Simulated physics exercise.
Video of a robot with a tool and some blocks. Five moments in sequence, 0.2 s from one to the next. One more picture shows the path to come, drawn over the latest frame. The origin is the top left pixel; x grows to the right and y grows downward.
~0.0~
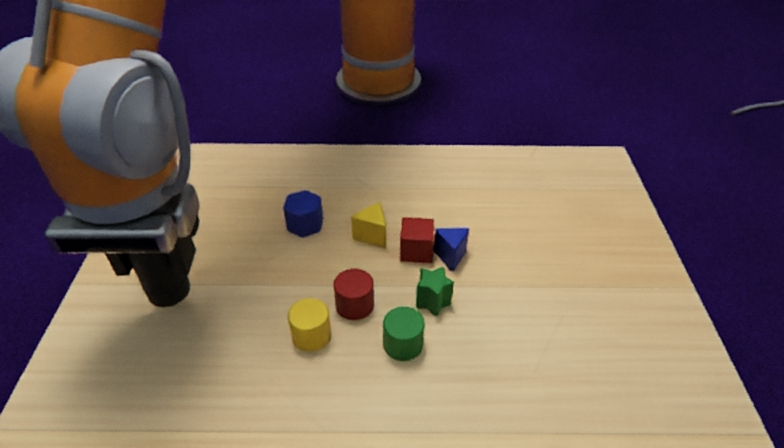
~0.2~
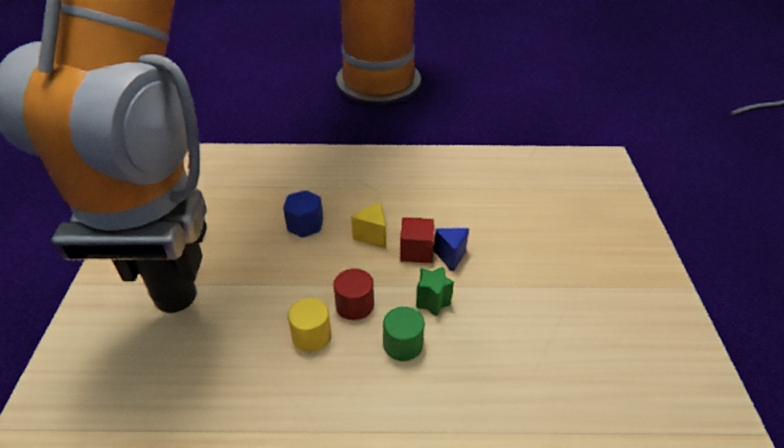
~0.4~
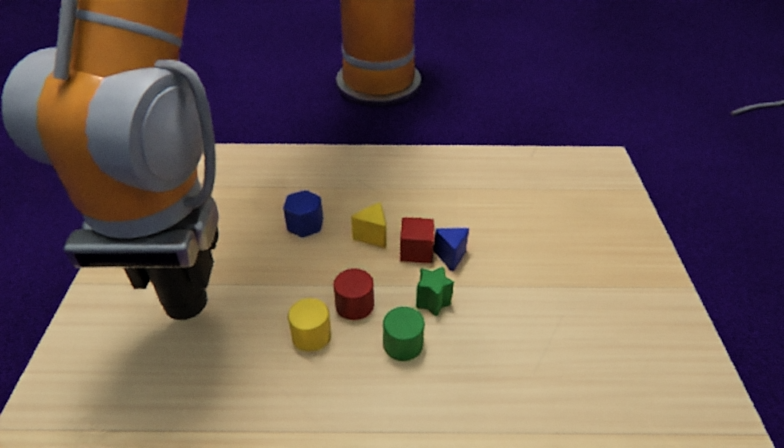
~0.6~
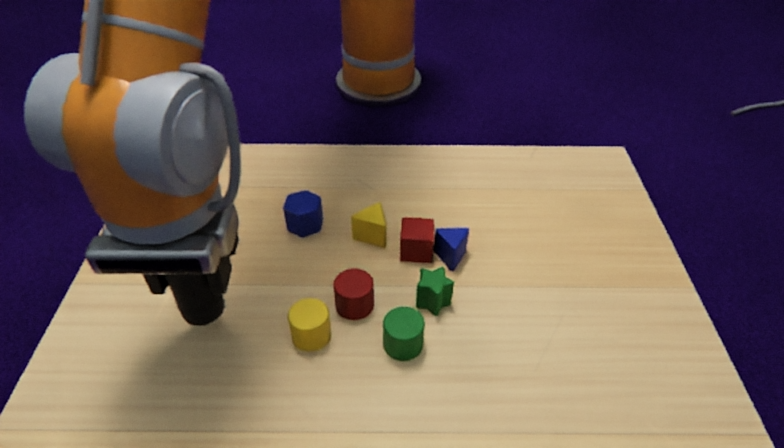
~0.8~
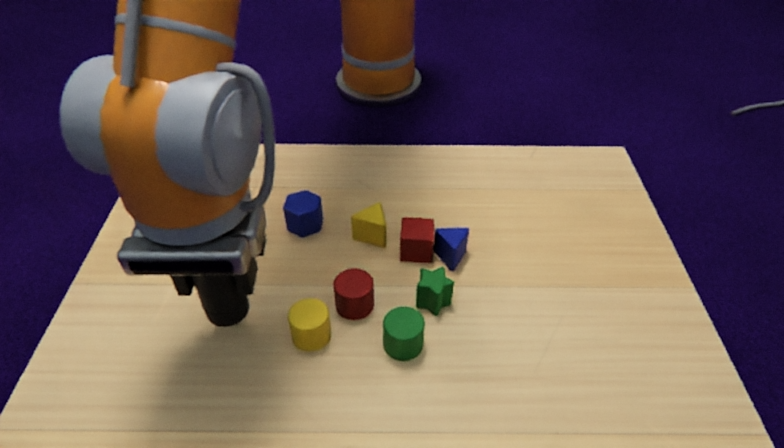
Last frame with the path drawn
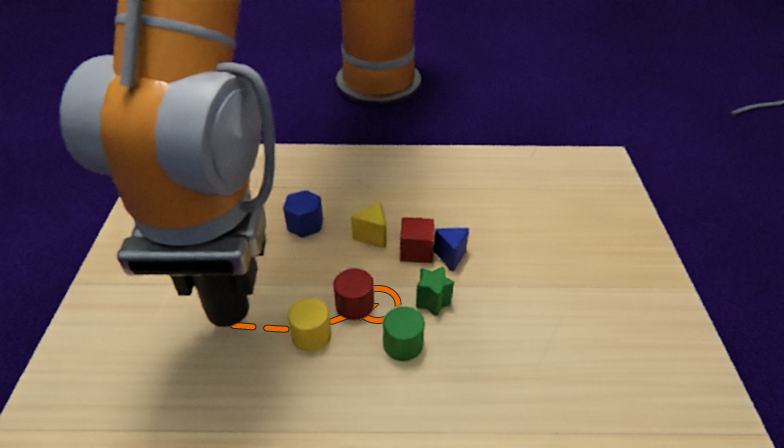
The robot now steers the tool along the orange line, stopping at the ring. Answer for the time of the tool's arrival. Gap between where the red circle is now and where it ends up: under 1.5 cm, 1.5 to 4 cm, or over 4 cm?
It goes a long way, over 4 cm.
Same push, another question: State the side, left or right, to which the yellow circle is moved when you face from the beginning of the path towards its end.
It will end up to the right.
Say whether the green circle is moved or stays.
The block moves away from its spot.
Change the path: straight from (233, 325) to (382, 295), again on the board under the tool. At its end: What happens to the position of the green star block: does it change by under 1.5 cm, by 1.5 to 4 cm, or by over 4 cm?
Displacement: 1.5 to 4 cm.
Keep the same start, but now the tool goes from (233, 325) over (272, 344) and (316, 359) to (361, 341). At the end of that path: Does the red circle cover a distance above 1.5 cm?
Yes, that is how it ends up.
Path on the board, from (233, 325) via (308, 328), ending at (378, 304).
What follows on the original path. One third of the way, tool at (281, 315); yellow circle at (320, 314).
Two thirds of the way, tool at (332, 306); yellow circle at (365, 317); red circle at (364, 277).
At the end, tool at (378, 289); yellow circle at (383, 316); red circle at (399, 256); green circle at (422, 330); green star block in place.
